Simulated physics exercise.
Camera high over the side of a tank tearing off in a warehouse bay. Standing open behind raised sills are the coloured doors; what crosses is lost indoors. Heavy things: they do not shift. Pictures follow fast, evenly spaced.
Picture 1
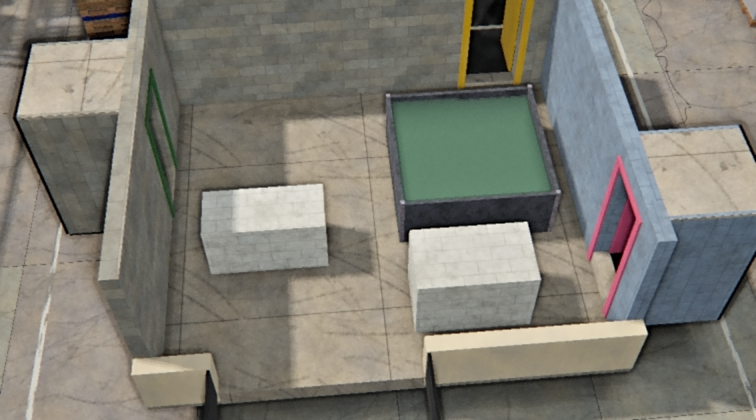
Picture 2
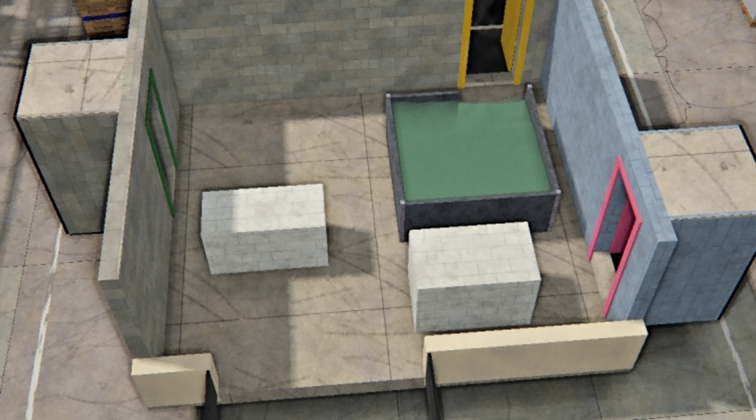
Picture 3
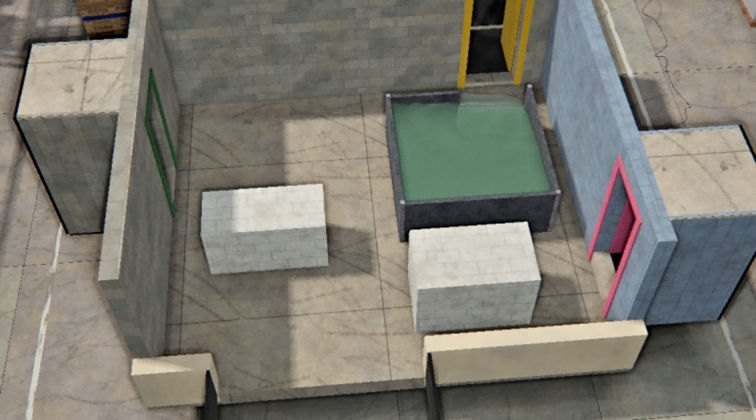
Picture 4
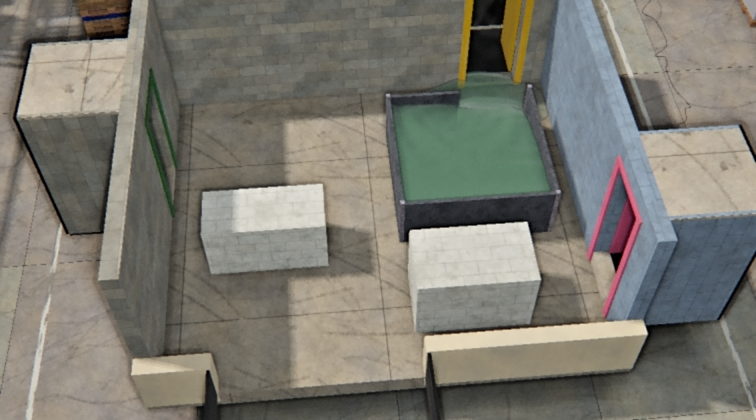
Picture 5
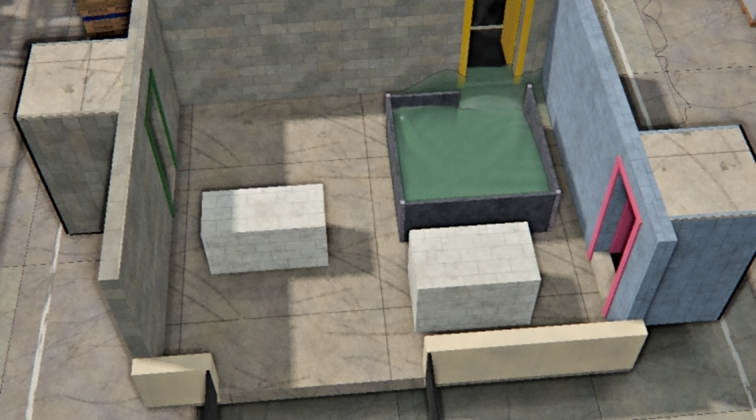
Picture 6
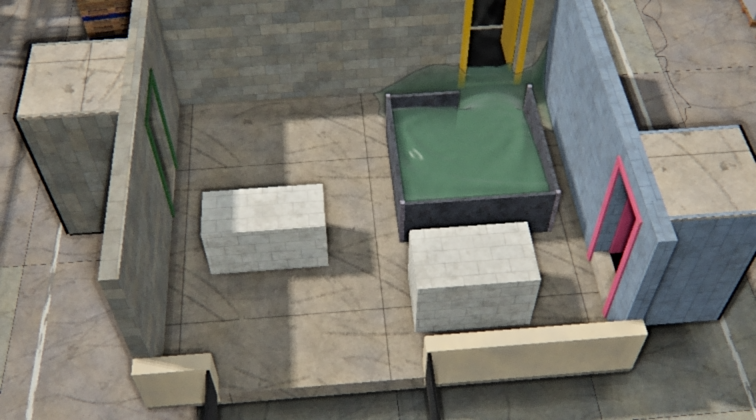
Green water fills a dark-walled square tank at the right of a roofless, block-walled warehouse bay, seen from high above by a camera that stays still. Two pale block boxes stand nearby, with a green doorframe left, a yellow one behind the tank and a pink one right. The water, still at first, dips at the tank's far side, pours out through a gap and spreads along the back wall.
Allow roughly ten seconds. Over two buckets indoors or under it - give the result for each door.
The green door receives no more than two buckets, the pink door receives no more than two buckets, the yellow door receives more than two buckets.
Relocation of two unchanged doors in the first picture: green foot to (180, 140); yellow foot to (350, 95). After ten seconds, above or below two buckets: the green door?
As I see it, the green door exceeds the limit.
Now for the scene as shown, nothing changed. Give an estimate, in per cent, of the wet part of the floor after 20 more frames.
I'd say 55 per cent.
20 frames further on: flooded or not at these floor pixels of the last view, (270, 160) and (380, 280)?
Same order as asked: Drenched, dry as before.
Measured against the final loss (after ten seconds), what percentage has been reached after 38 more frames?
Roughly 85 %.
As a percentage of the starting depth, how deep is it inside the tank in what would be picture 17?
About 56 %.
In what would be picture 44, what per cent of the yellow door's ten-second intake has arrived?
Share by then: 90 in a hundred.
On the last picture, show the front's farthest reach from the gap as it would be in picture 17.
Somewhere near (181, 108).
A moment on, water covers 20 % of the floor; the green door not reached, the pink door not reached, the yellow door far over two buckets in.
Next, water covers 40 % of the floor; the green door not reached, the pink door not reached, the yellow door far over two buckets in.
Then, water covers 55 % of the floor; the green door wet at the sill, nothing in, the pink door wet at the sill, nothing in, the yellow door far over two buckets in.
Later, water covers 80 % of the floor; the green door under two buckets in, the pink door wet at the sill, nothing in, the yellow door far over two buckets in.
In the end, water covers 100 % of the floor; the green door under two buckets in, the pink door wet at the sill, nothing in, the yellow door far over two buckets in.
